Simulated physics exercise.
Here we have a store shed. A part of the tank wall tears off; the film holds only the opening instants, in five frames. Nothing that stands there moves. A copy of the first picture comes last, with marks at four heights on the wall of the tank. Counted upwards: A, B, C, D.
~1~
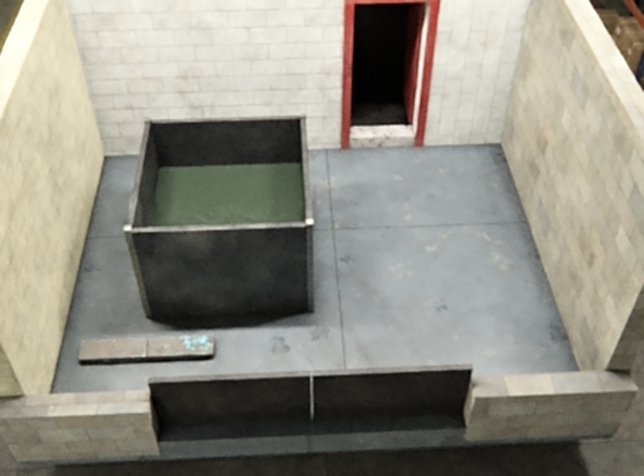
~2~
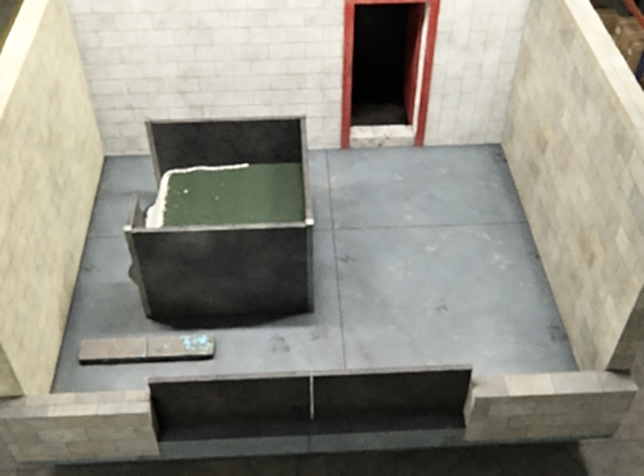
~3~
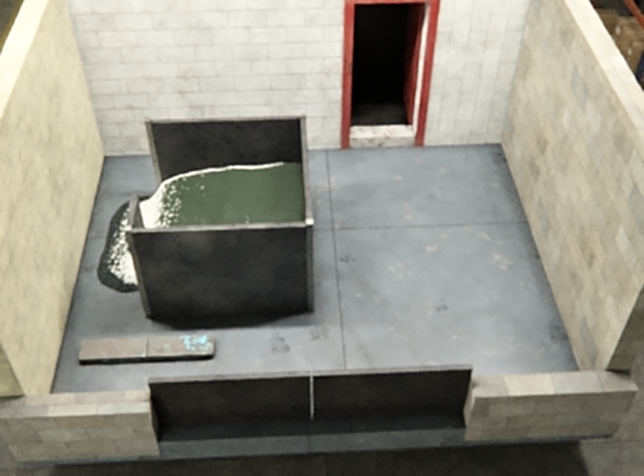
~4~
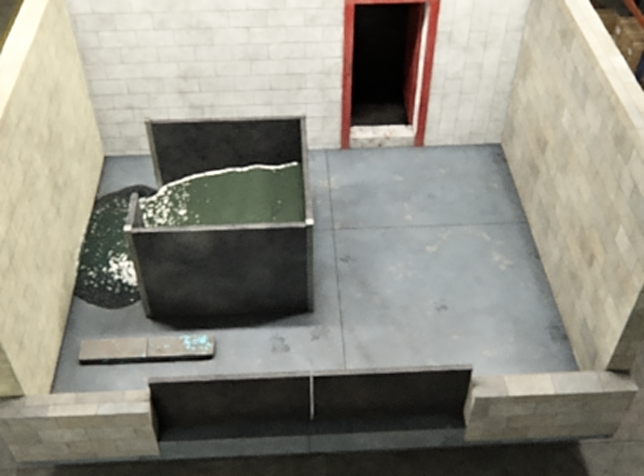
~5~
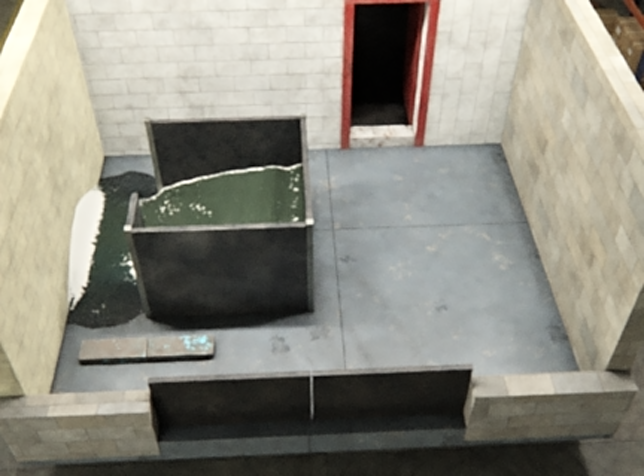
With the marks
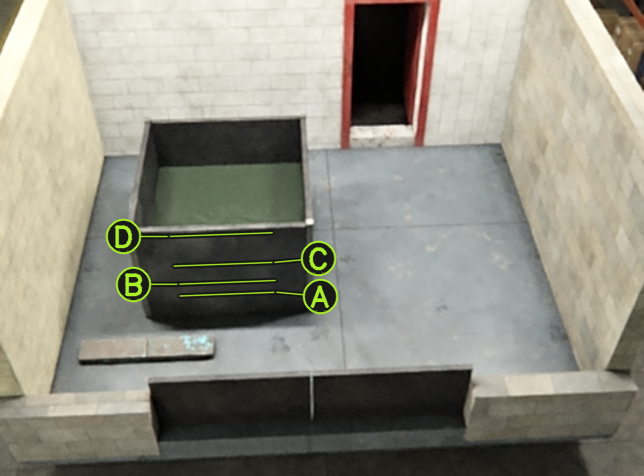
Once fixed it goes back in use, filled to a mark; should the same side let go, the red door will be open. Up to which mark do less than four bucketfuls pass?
That is mark C.
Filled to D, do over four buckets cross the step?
Yes, it does.
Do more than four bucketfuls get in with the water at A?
No, that is safe.
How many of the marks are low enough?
Three.
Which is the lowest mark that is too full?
Mark D.
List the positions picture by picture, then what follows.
Water in the tank at rest, its middle at (228, 214); foot of the red doorway at (382, 147); shut gate at (312, 380), in the first frame.
Water covers 2 % of the ground, its front hidden from here, in the second frame.
Front seen at (113, 281), 4 % of the ground wet, in the third frame.
Front seen at (75, 286), 8 % of the ground wet, in the fourth frame.
Front seen at (68, 315), 11 % of the ground wet, in the fifth frame.
On the marked copy, A at (228, 294); B at (226, 282); C at (224, 264); D at (220, 234); from the bottom up A, B, C, D.
With A, nothing gets over.
With B, nothing gets over.
With C, a splash gets over, under a bucket.
With D, about 9 bucketfuls get in.
